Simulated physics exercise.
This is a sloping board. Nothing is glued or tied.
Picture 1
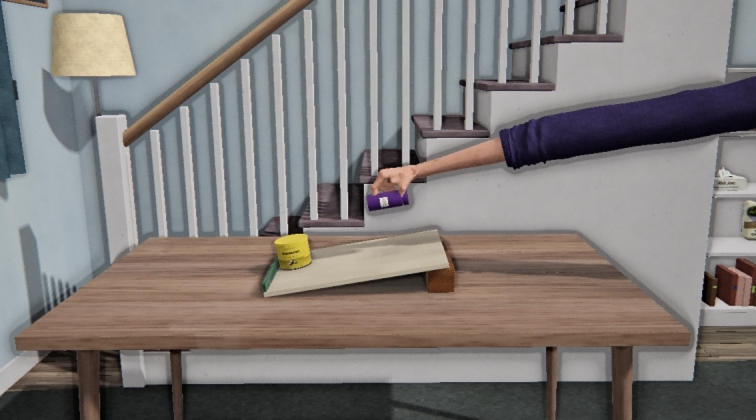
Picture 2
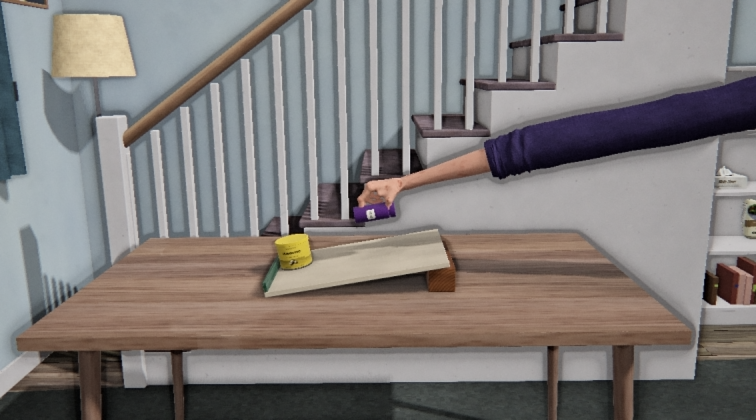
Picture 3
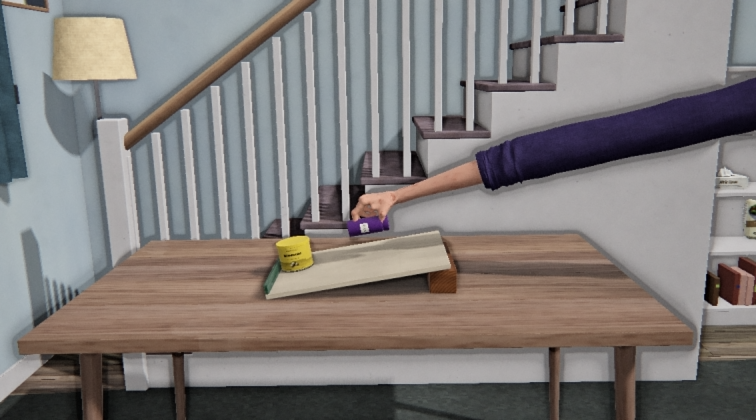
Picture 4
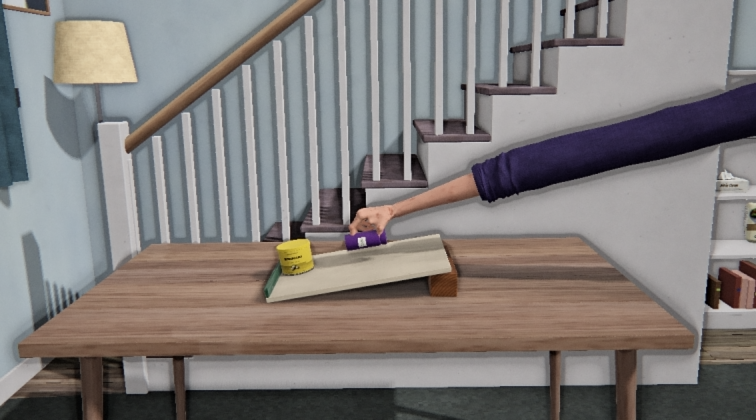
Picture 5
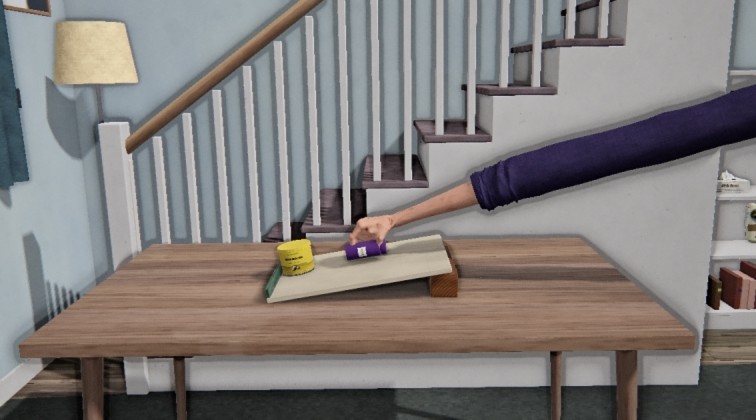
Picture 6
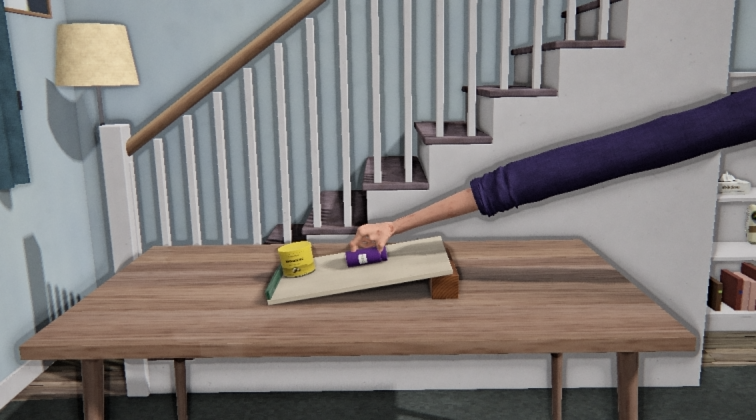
To begin with, a hand holds a purple shaker on its side above a sloping board on a wooden table, where a yellow tub sits near the low left end. The hand lowers the shaker, drifting slightly left, then sets it on the board right of the tub, still gripping it.
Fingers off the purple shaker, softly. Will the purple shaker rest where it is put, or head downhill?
In the end the purple shaker keeps its place.
Then, 0.30 s after the last picture, nothing has stirred.
Then, 0.70 s after the last picture, purple shaker resting near (367, 256).
At rest, both in place. Seen from the same camera at the end, purple shaker near (367, 256). The purple shaker remains at rest.
